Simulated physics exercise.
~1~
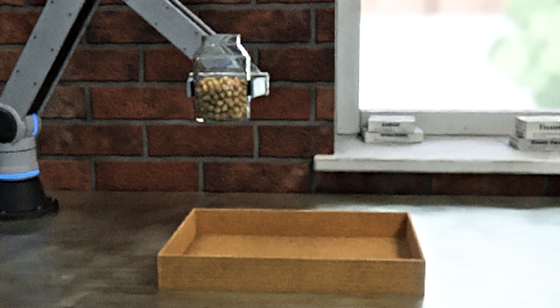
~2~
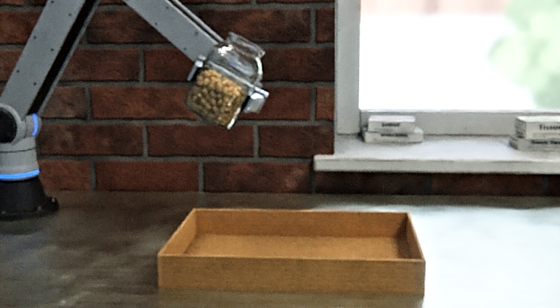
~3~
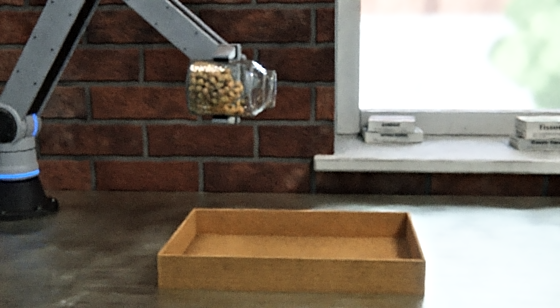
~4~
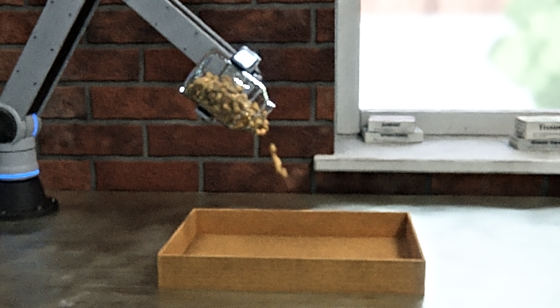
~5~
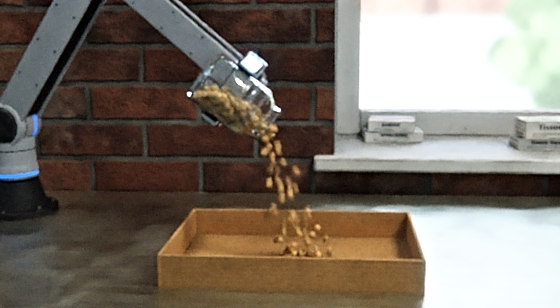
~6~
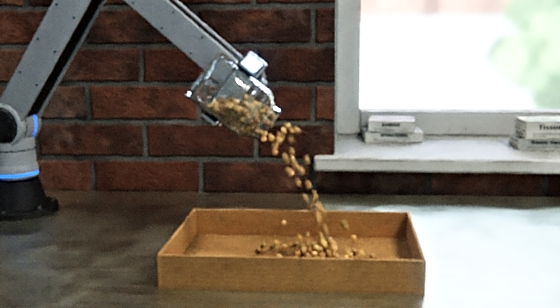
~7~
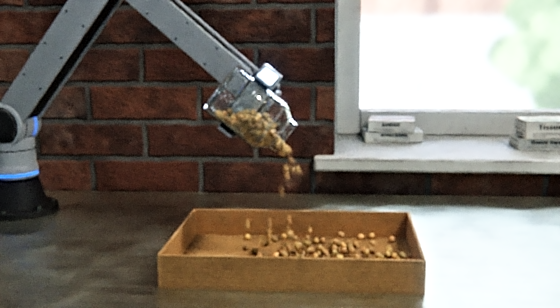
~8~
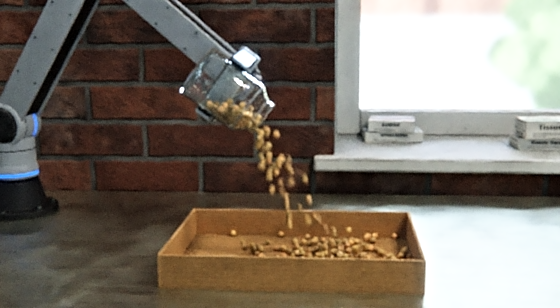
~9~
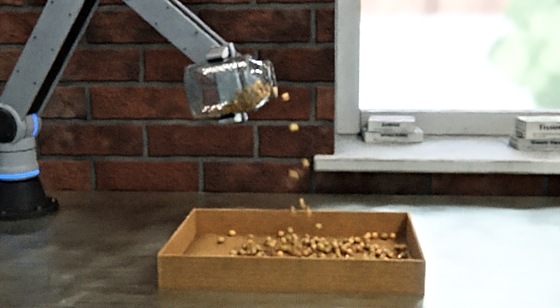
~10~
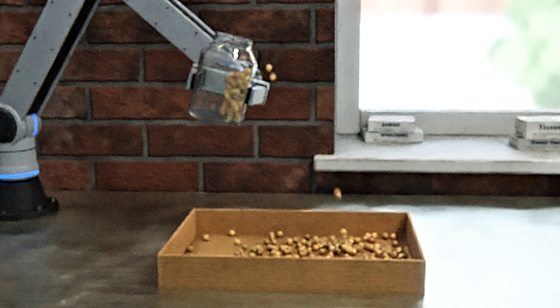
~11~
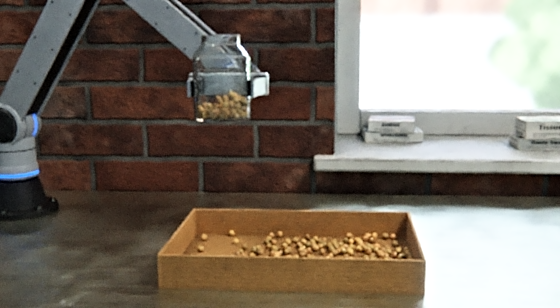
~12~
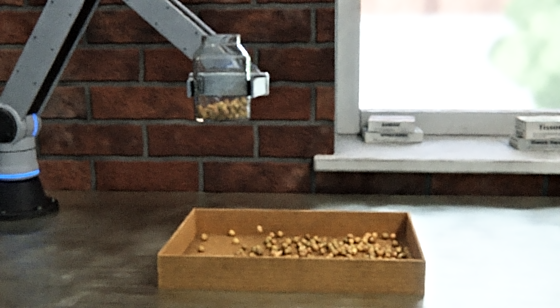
A robot arm tipped a clear jar of chickpeas to the right and poured them in bursts into a shallow brown tray, then swung the jar upright again, leaving a scattered layer in the tray and some chickpeas still in the jar.
